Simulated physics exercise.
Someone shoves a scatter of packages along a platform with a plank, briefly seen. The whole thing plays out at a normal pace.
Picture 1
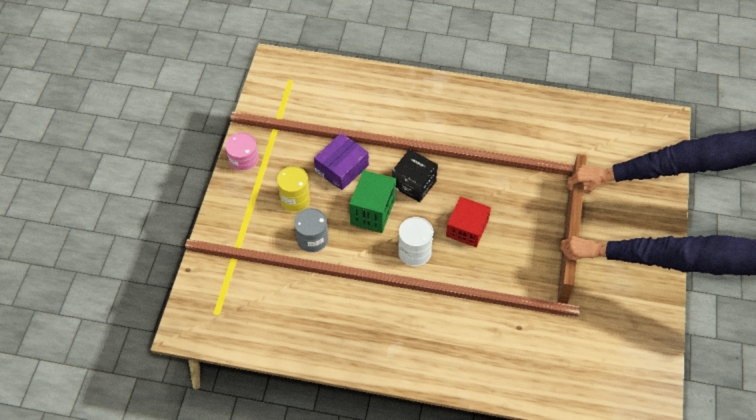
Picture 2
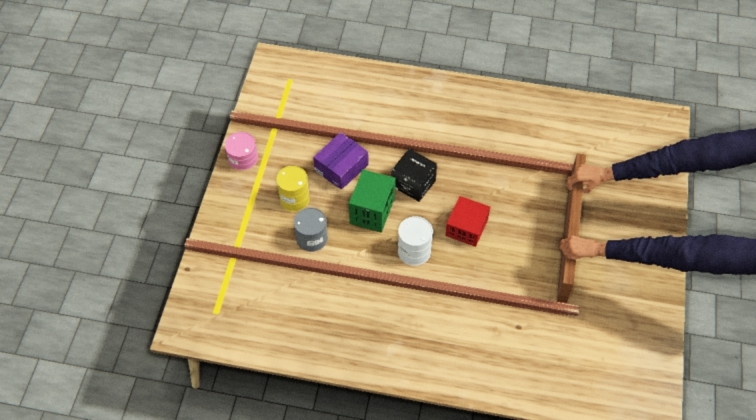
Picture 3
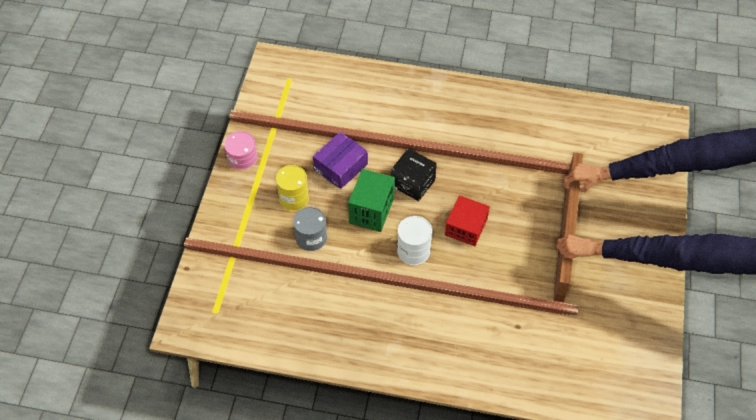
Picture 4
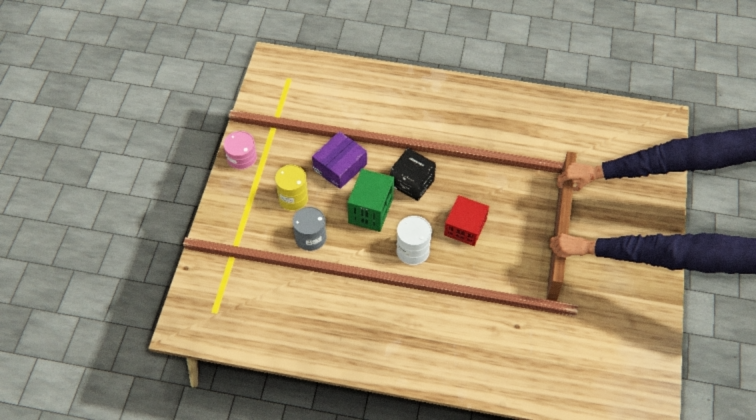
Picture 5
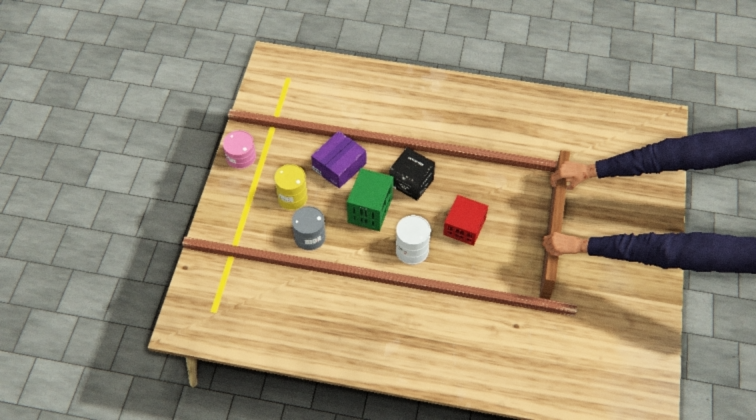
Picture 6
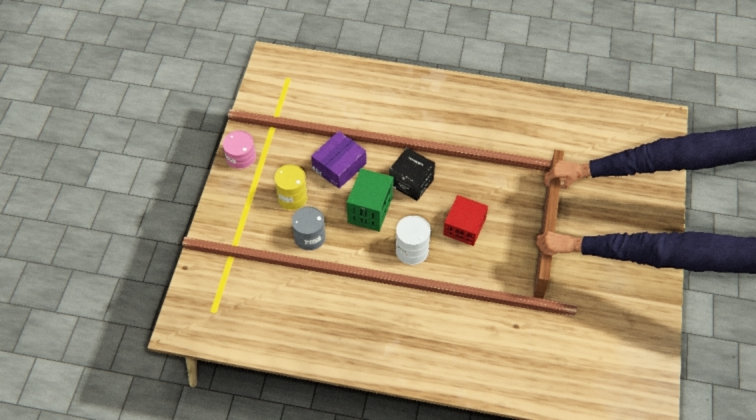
On a wooden table, two hands slowly sliding a plank slightly left between rails, toward scattered, unmoving colourful boxes and canisters.
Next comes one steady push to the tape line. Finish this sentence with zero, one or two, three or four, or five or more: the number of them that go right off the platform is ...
The number of them that go right off the platform is three or four.
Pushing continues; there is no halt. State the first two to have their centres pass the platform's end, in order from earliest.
Sequence: Pink canister before yellow canister.
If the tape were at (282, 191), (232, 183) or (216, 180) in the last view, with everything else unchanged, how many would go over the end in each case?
Those tries give 2, 5 and 8.
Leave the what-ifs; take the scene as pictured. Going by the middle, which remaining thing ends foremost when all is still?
It's the grey canister.
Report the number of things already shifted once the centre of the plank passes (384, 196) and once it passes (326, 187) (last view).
5 at one spot and 7 at the other.
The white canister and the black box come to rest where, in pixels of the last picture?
The white canister ends up near (225, 209), and the black box near (244, 152).
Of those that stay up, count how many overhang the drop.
That would be 1.
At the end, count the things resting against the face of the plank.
Result: 3 in all.
Soon after, none off yet; pink canister at rest near (240, 150); yellow canister at rest near (291, 188); grey canister at rest near (309, 229).
After that, none off yet; pink canister displaced a little near (226, 149); yellow canister displaced well along near (226, 177); grey canister displaced well along near (248, 221).
In the end, the number that fall off is three or four; gone, green crate, purple box, yellow canister and pink canister.
